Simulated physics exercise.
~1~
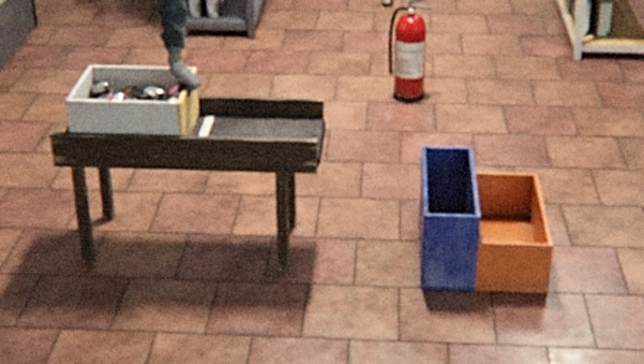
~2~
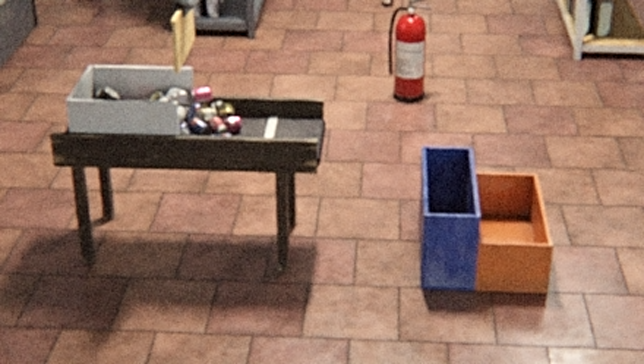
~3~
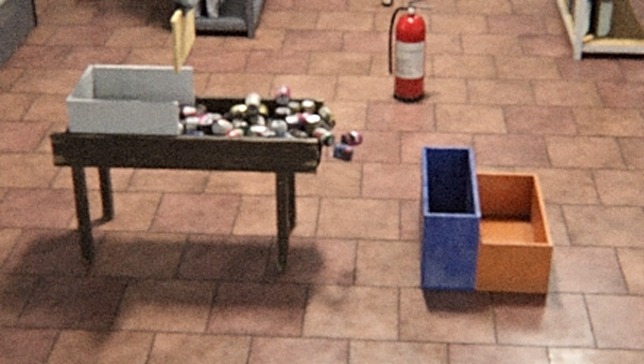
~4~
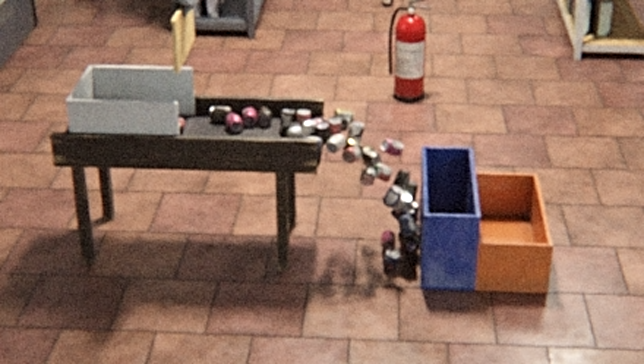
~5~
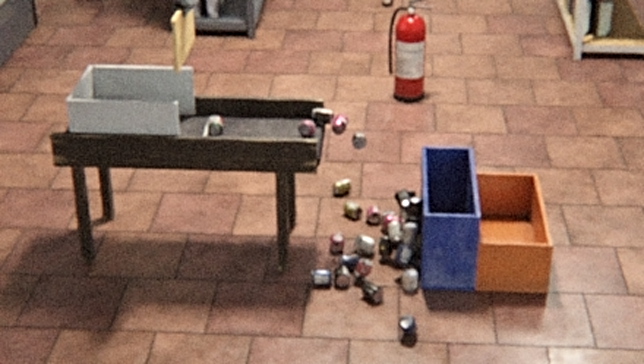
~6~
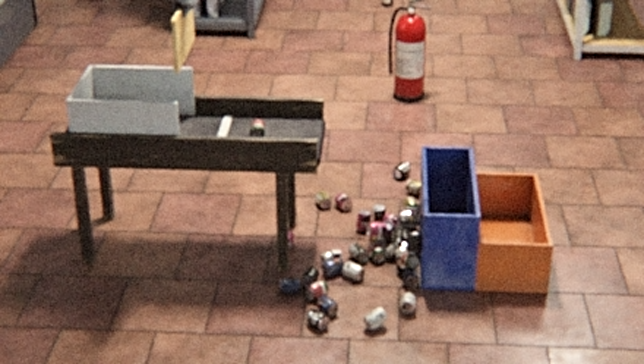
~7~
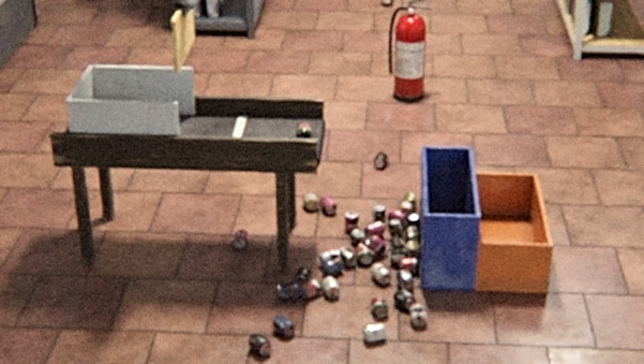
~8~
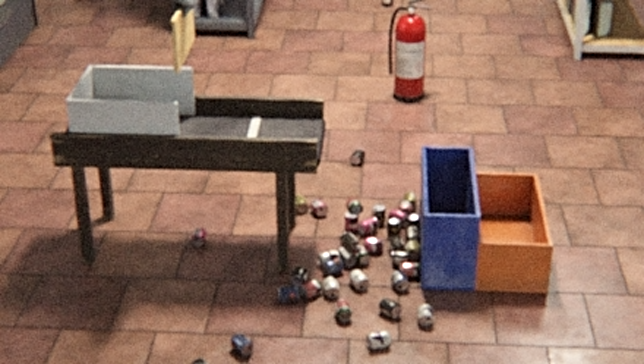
Mini cans spilling from a white pen along a belt, dropping off its right end and scattering on tiles beside a blue tote.
